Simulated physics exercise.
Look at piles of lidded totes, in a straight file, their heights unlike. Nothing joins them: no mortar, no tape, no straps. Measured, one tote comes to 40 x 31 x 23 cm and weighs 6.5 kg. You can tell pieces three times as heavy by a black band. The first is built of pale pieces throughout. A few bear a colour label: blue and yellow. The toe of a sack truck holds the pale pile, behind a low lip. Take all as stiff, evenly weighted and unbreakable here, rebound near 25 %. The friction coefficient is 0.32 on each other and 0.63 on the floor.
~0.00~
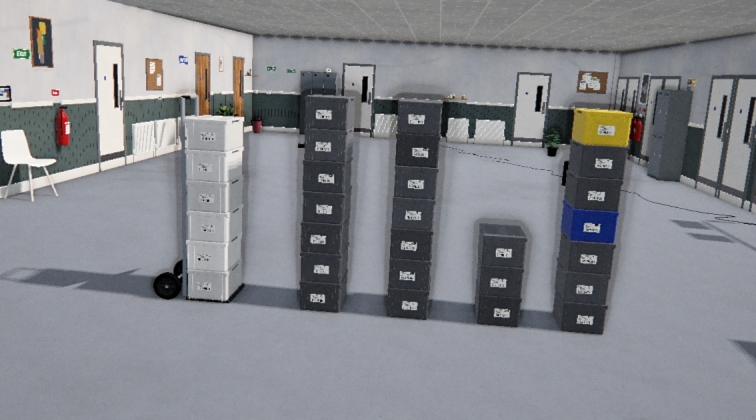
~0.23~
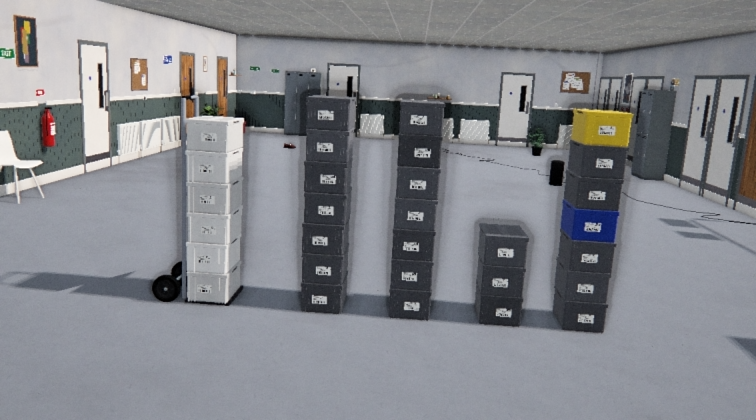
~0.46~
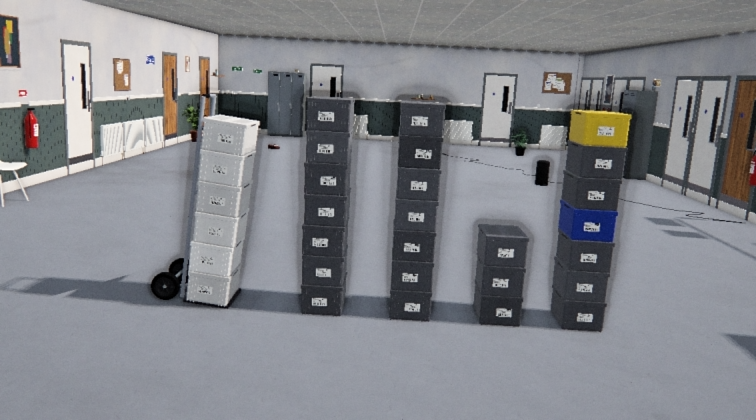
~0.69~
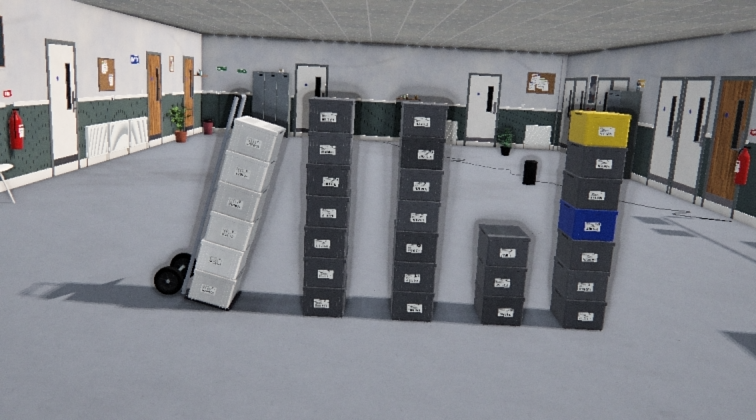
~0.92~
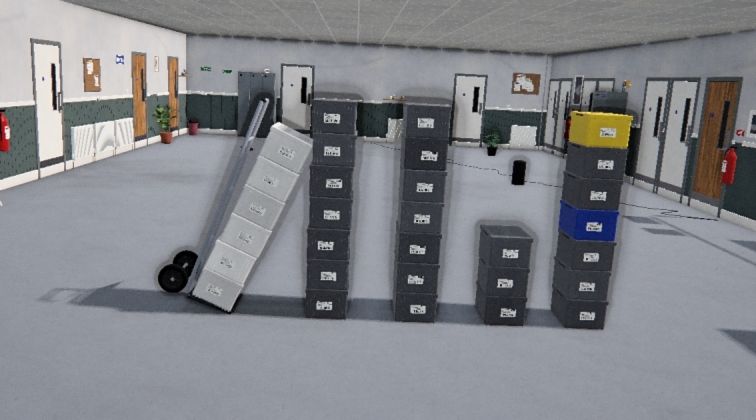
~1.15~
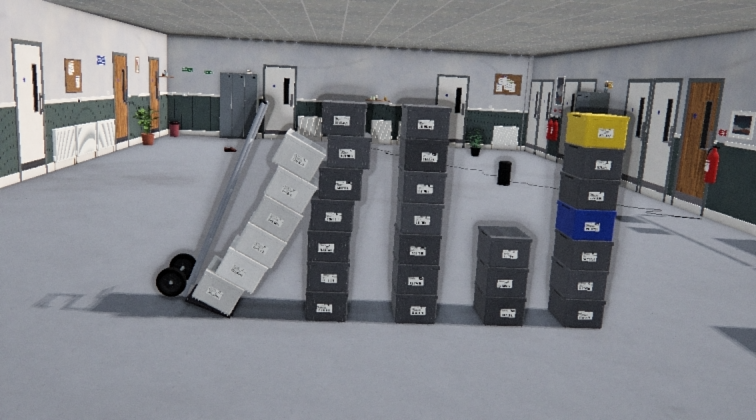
In a wide room lined with doors, a pale stack of lidded boxes stands on a hand truck, left of four darker stacks, one bearing blue and yellow boxes. The truck tilts rightward, the pale boxes leaning with it, then sliding out of line against the neighbouring stack, whose upper boxes shift slightly.
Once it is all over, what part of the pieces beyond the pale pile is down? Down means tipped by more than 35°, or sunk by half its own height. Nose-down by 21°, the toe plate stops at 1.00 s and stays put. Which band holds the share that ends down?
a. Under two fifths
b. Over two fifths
Over two fifths (b).
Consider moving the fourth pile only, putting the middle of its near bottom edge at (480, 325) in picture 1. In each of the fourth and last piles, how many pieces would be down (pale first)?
That gives fourth 2 and last 6.
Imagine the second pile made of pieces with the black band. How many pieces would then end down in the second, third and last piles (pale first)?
You'd get second 0, third 0 and last 0.
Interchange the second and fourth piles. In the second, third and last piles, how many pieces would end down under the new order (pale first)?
Down per pile: Second 0, third 0, last 0.
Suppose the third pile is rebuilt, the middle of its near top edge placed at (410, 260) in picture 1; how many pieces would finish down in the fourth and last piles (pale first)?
Counts down - fourth: 1; last: 7.
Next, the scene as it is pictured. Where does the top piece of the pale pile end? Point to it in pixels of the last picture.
In the last view it ends up close to (380, 229).
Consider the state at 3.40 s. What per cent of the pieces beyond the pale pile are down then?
By then, 90 per cent.
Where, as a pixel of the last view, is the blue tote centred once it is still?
It settles close to (738, 309) in the last view.
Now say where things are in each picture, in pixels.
In the first picture (pixels give the middle of a visible side; the camera moves round a little), truck frame (183, 139) 0° forward; blue tote (595, 227); yellow tote (607, 129); none of the others has stirred.
In the second picture, truck frame (184, 140) 1° forward; blue tote (595, 226).
In the third picture, truck frame (199, 138) 6° forward, top of the pale pile leaning 6°; blue tote (594, 226); none of the others has stirred.
In the fourth picture, truck frame (226, 138) 15° forward, top of the pale pile leaning 15°; yellow tote (608, 131); none of the others has stirred.
In the fifth picture, truck frame (246, 141) 20° forward, top of the pale pile leaning 24°; yellow tote (609, 132); none of the others has stirred.
In the sixth picture, truck frame (247, 143) 21° forward, top of the pale pile leaning 28°; blue tote (595, 226); yellow tote (607, 132); movement in 3 of them.
After 2.00 s, 6 of the pale pile down; none of the 24 other totes down, 14 disturbed.
After 2.64 s, 6 of the pale pile down; 13 of the 24 other totes down; yellow tote 51 mm from its place; blue tote 24 mm from its place.
After 3.40 s, 6 of the pale pile down; 21 of the 24 other totes down; blue tote on its side; yellow tote 38° from how it stood, 79 cm lower.
In the end (5.2 s), 6 of the pale pile down; 21 of the 24 other totes down; blue tote upside down; yellow tote upside down. That is 88 per cent. From the last view, middles, blue tote near (738, 309).
